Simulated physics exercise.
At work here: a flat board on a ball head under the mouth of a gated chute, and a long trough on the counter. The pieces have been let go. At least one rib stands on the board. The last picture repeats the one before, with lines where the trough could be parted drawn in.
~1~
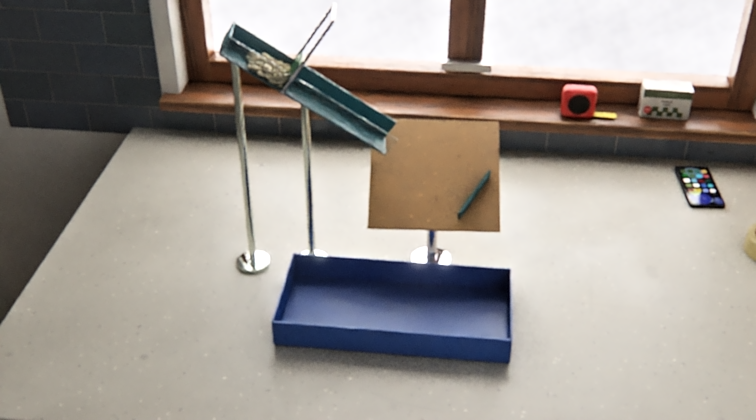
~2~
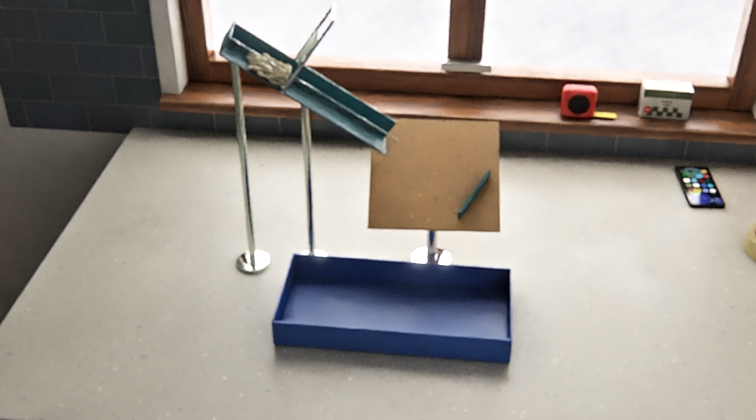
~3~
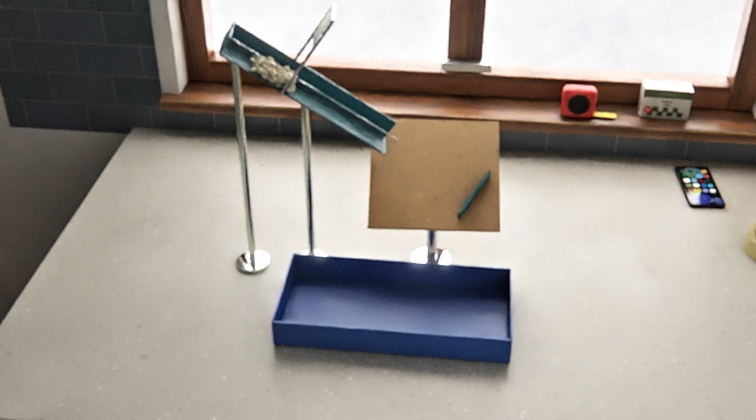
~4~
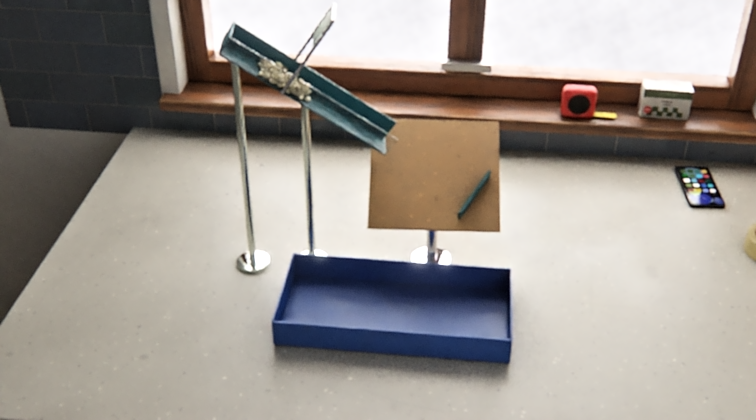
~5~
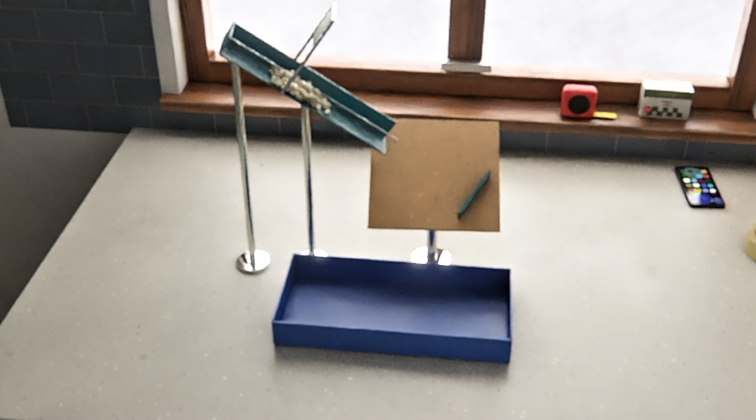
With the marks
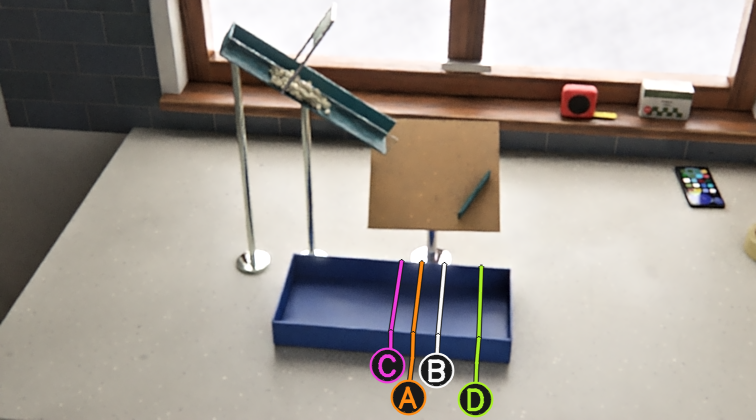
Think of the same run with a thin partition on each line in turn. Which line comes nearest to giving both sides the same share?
The best line is B.
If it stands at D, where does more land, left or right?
The left side.
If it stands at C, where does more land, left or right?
The right side.
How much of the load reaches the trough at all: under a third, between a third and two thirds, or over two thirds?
It is over two thirds.
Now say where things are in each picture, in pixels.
Load behind the gate at (268, 70), white beans; lip of the chute at (385, 146), sloping gently, in the first picture.
Middle of the board at (435, 173), tilted fairly steeply; middle of its low edge at (434, 230); of its high edge at (435, 120), in the second picture.
Front corners of the trough at (272, 321) and (512, 340), empty; front of the load at (293, 89), in the third picture.
Middle of the load at (282, 79); its front at (308, 99), about a quarter of the way to the lip; rib from (490, 170) to (460, 213), in the fourth picture.
Middle of the load at (299, 84); its front at (328, 112), about a third of the way to the lip, in the fifth picture.
On the marked copy, line A crosses the front rim at (413, 332); line B crosses the front rim at (438, 334); line C crosses the front rim at (391, 330); line D crosses the front rim at (478, 337).
For line A, of what is caught, a stray few on the left of the divider, nearly all on the right.
For line B, of what is caught, about half on the left of the divider, about half on the right.
For line C, of what is caught, none on the left of the divider, all on the right.
For line D, of what is caught, nearly all on the left of the divider, a stray few on the right.
